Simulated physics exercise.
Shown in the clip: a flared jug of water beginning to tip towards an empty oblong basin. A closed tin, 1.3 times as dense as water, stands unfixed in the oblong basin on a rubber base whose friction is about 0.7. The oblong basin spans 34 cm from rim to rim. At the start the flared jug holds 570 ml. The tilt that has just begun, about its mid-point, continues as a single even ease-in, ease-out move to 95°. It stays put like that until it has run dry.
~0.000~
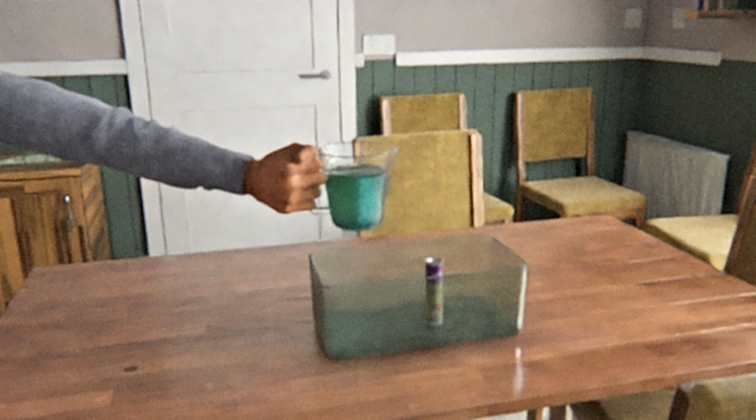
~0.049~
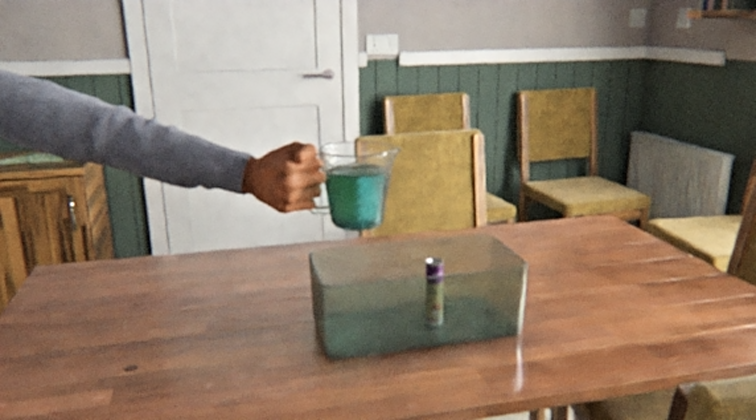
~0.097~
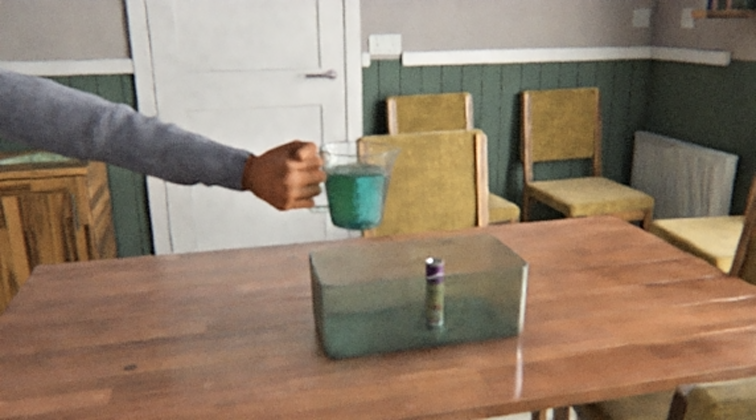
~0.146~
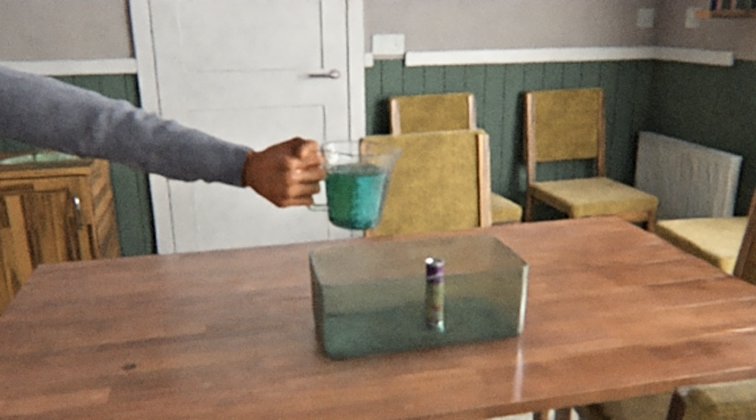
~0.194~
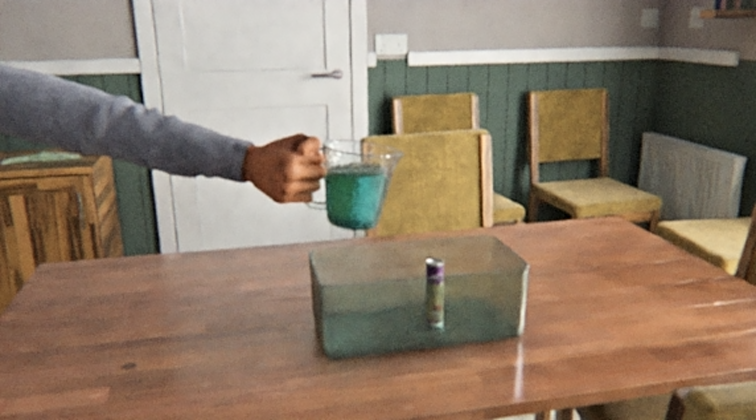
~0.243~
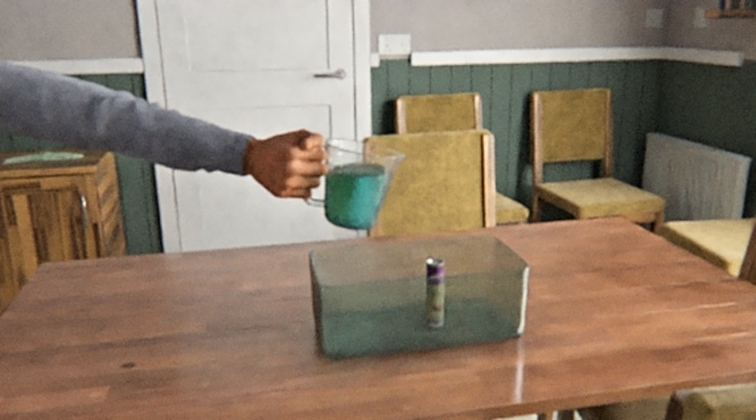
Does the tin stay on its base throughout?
No, it goes down.
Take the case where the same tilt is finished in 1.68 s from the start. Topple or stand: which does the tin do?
Result: Tin still standing.
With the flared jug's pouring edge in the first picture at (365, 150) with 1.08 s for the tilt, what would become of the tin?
Then it stays on its base.
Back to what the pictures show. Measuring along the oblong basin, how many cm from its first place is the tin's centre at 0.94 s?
The tin has gone some 0 cm.
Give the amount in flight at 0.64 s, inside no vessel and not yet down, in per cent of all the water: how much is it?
Some 12 per cent.
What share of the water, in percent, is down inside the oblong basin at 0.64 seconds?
1 %, give or take.
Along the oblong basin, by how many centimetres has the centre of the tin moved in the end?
The tin's middle ends up about 7.5 cm along the basin.
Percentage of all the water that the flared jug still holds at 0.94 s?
Share remaining: Approx. 34 %.
Then, 0.64 s in, the tilt is 62° and 88 per cent is still to pour; the tin stands where it began.
Then, 0.94 s in, the tilt is 91° and 35 per cent is still to pour; the tin stands where it began.
Then, 1.25 s in, the tilt is 95° and 4 per cent is still to pour; the tin leans 9°.
Then, 1.58 s in, the tilt is 95° and 0 per cent is still to pour; the tin lies on its side.
Finally, the tin lies on its side.
